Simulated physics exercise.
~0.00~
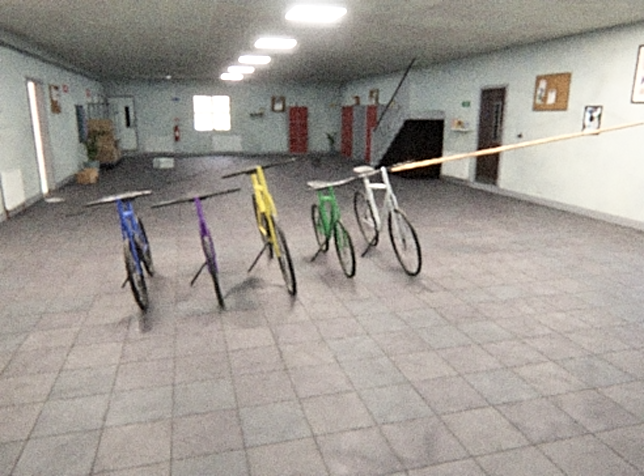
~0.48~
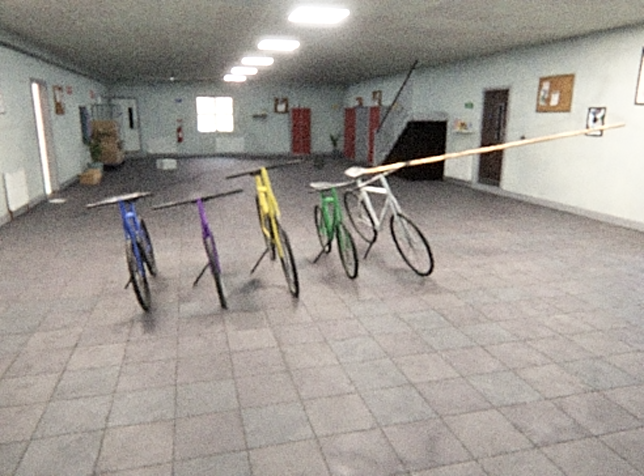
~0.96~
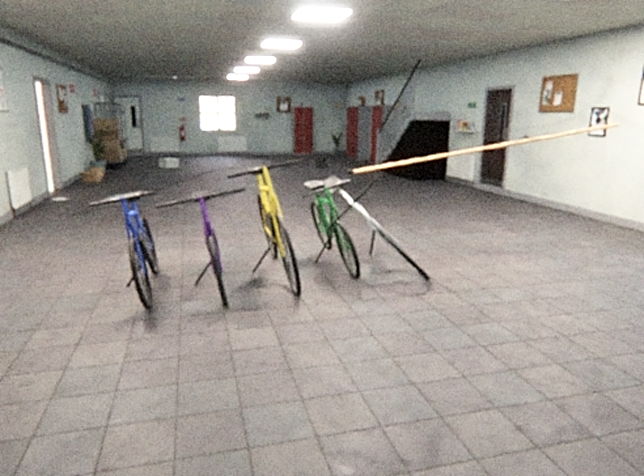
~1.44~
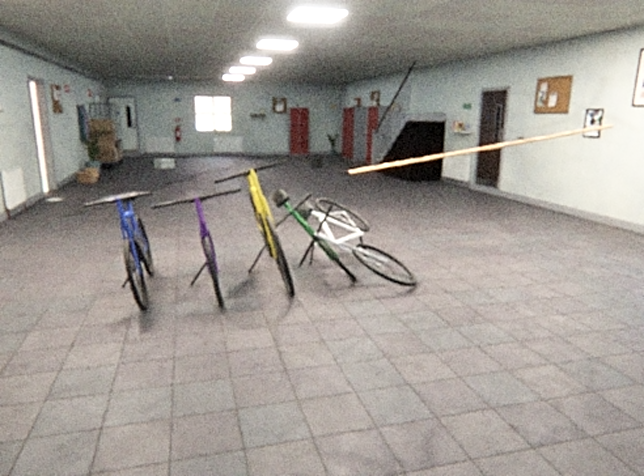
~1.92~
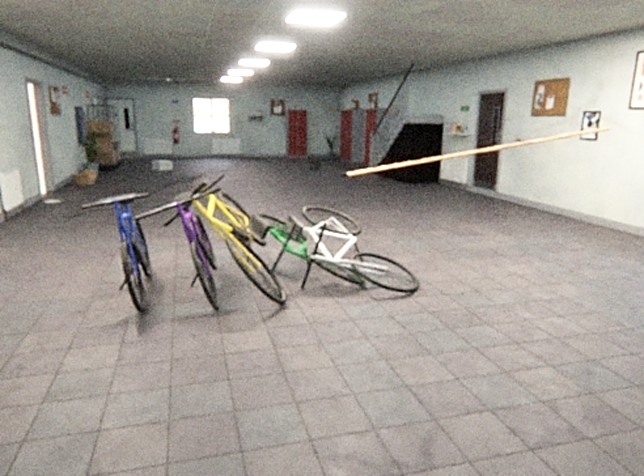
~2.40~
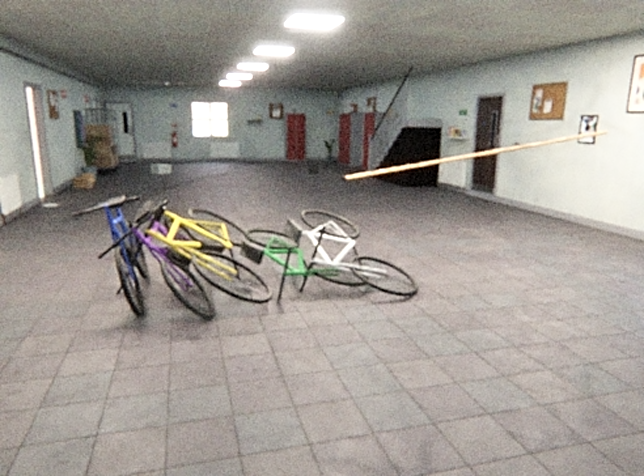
In this clip, a long pole nudges the white bicycle at the right end of a row of five, and it tips left into the green one, toppling it, then the yellow and purple bicycles lean over in turn, while the blue one stays standing.
